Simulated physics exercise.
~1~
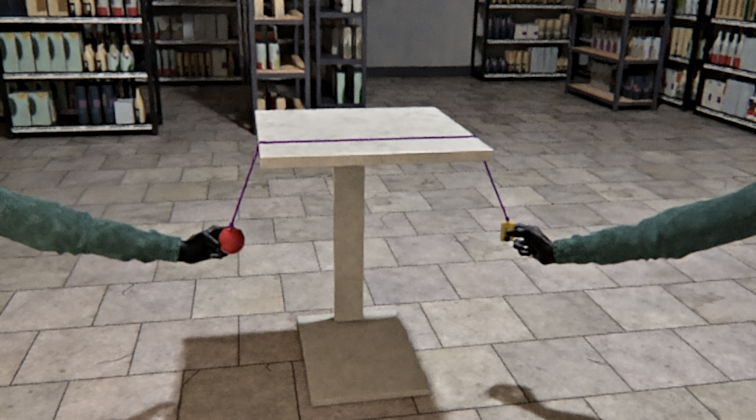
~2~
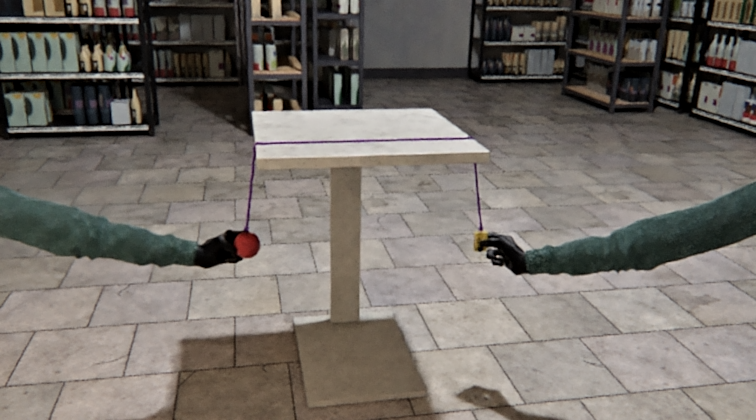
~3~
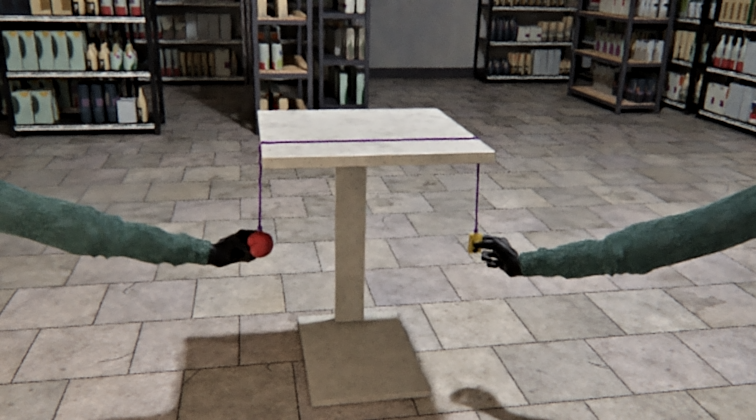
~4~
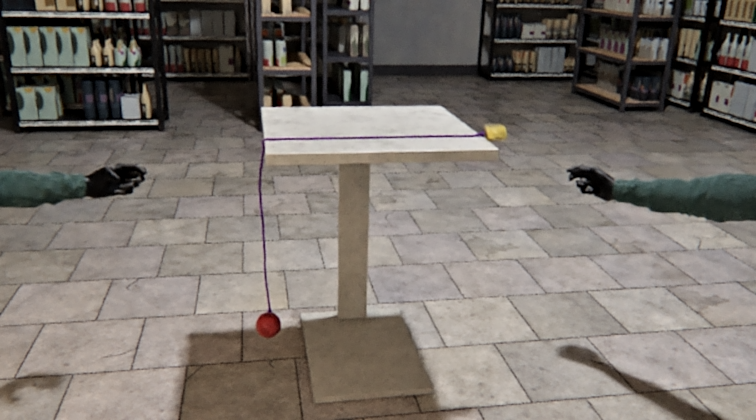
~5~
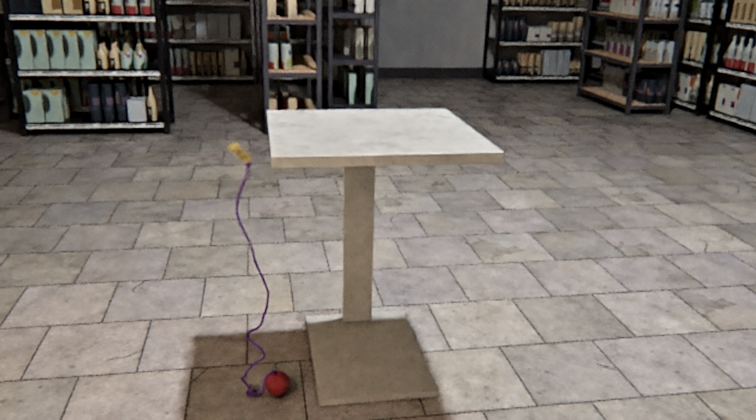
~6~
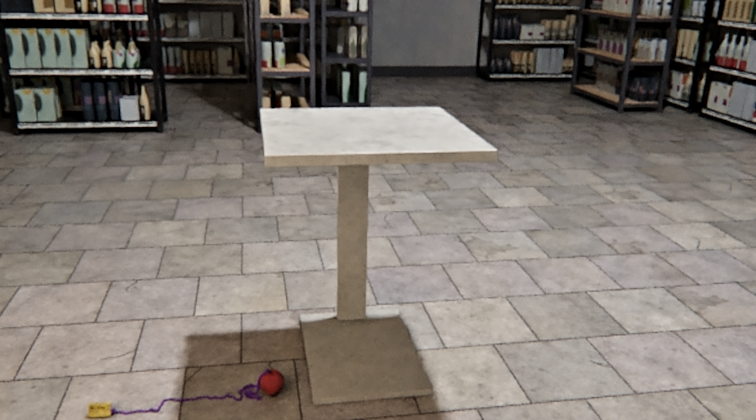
A purple string lies across a pale square-topped stand, a red apple hanging at its left end and a small yellow matchbox at its right, each held by a dark-gloved hand in a green sleeve. The slightly swaying view faces a grey tiled floor with stocked shelves behind. The hands ease inward until the string hangs straight down both sides. They let go and draw back, and the apple drops while the matchbox is pulled up to the right edge. The matchbox goes over the left side, and both end on the floor at left, string trailing between them.
